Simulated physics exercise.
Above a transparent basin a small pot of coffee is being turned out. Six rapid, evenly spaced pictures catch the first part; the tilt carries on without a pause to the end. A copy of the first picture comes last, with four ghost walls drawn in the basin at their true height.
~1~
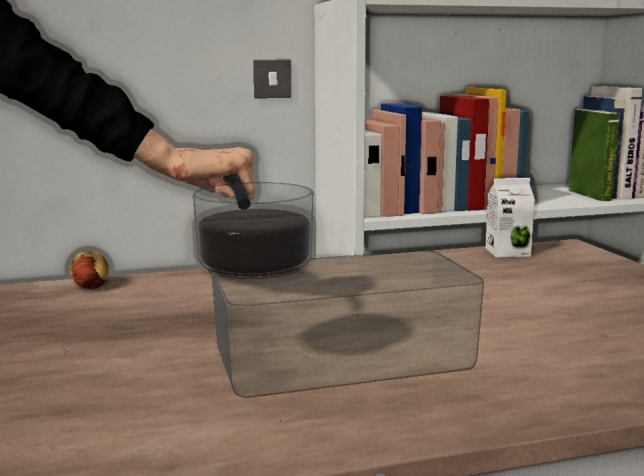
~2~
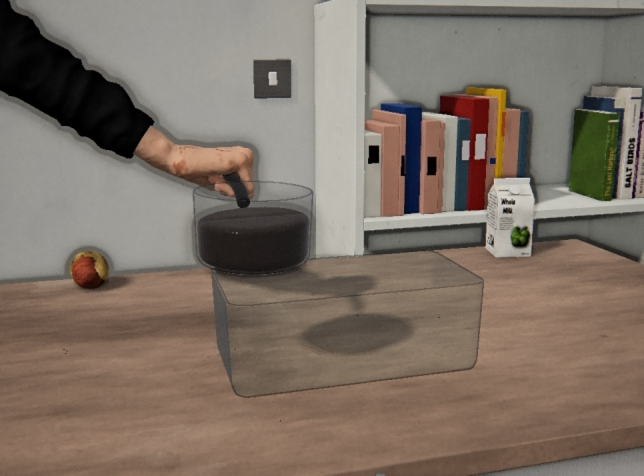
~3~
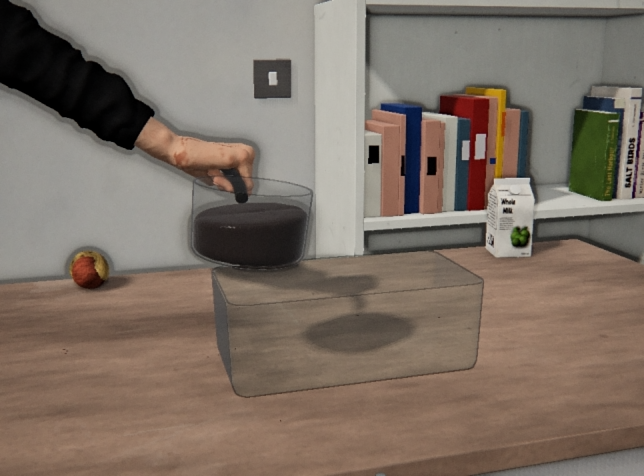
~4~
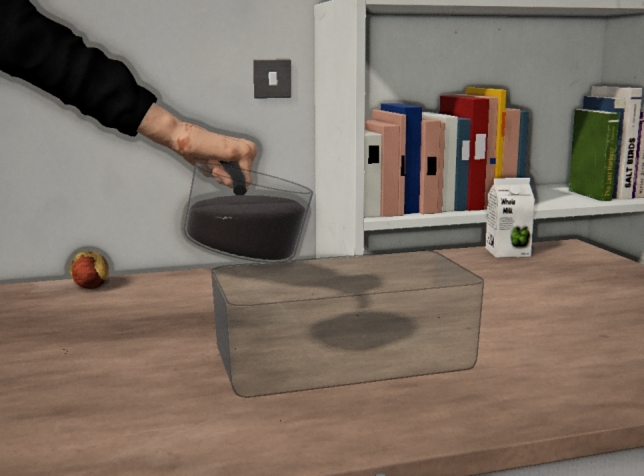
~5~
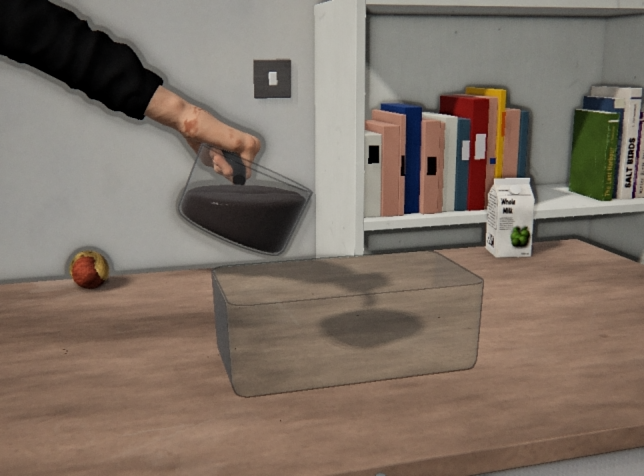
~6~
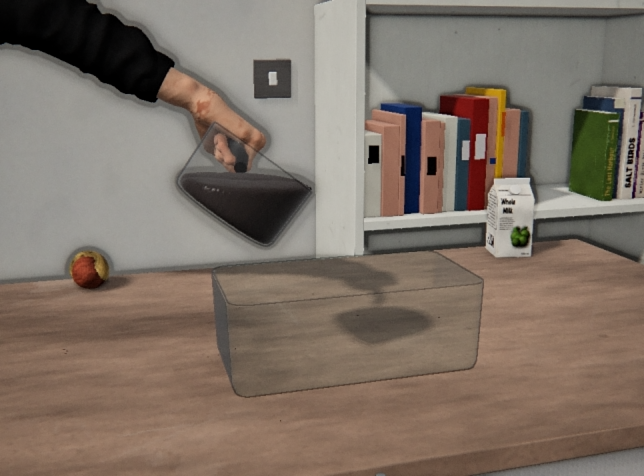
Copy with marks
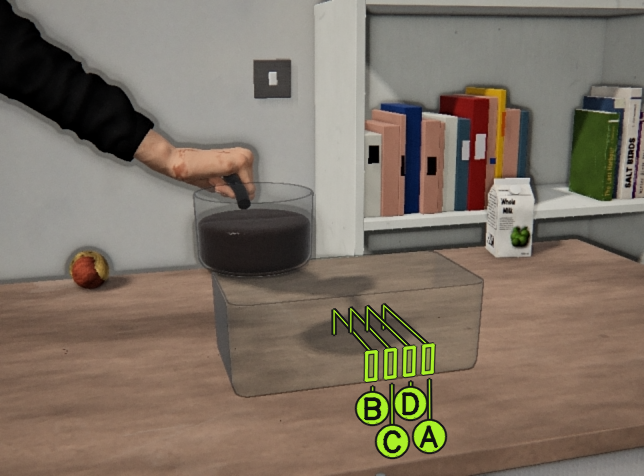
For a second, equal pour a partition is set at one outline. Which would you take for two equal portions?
Place D.
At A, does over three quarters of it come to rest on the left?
Yes.
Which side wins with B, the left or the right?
The right one.
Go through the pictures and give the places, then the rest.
Upright, lip at (309, 189); basin from (232, 396) to (475, 365); nothing has left yet.
Upright, lip at (309, 189); nothing has left yet.
Tipped about 7°, lip at (309, 189); nothing has left yet.
Tipped about 15°, lip at (309, 189); nothing has left yet.
Tipped about 25°, lip at (309, 189); nothing has left yet.
Tipped about 38°, lip at (309, 189); nothing has left yet.
On the marked copy, A at (429, 379); B at (372, 387); C at (391, 384); D at (410, 382).
With A, about 84 % ends left of the wall and 15 % right of it.
With B, about 9 % ends left of the wall and 90 % right of it.
With C, about 14 % ends left of the wall and 85 % right of it.
With D, about 43 % ends left of the wall and 55 % right of it.
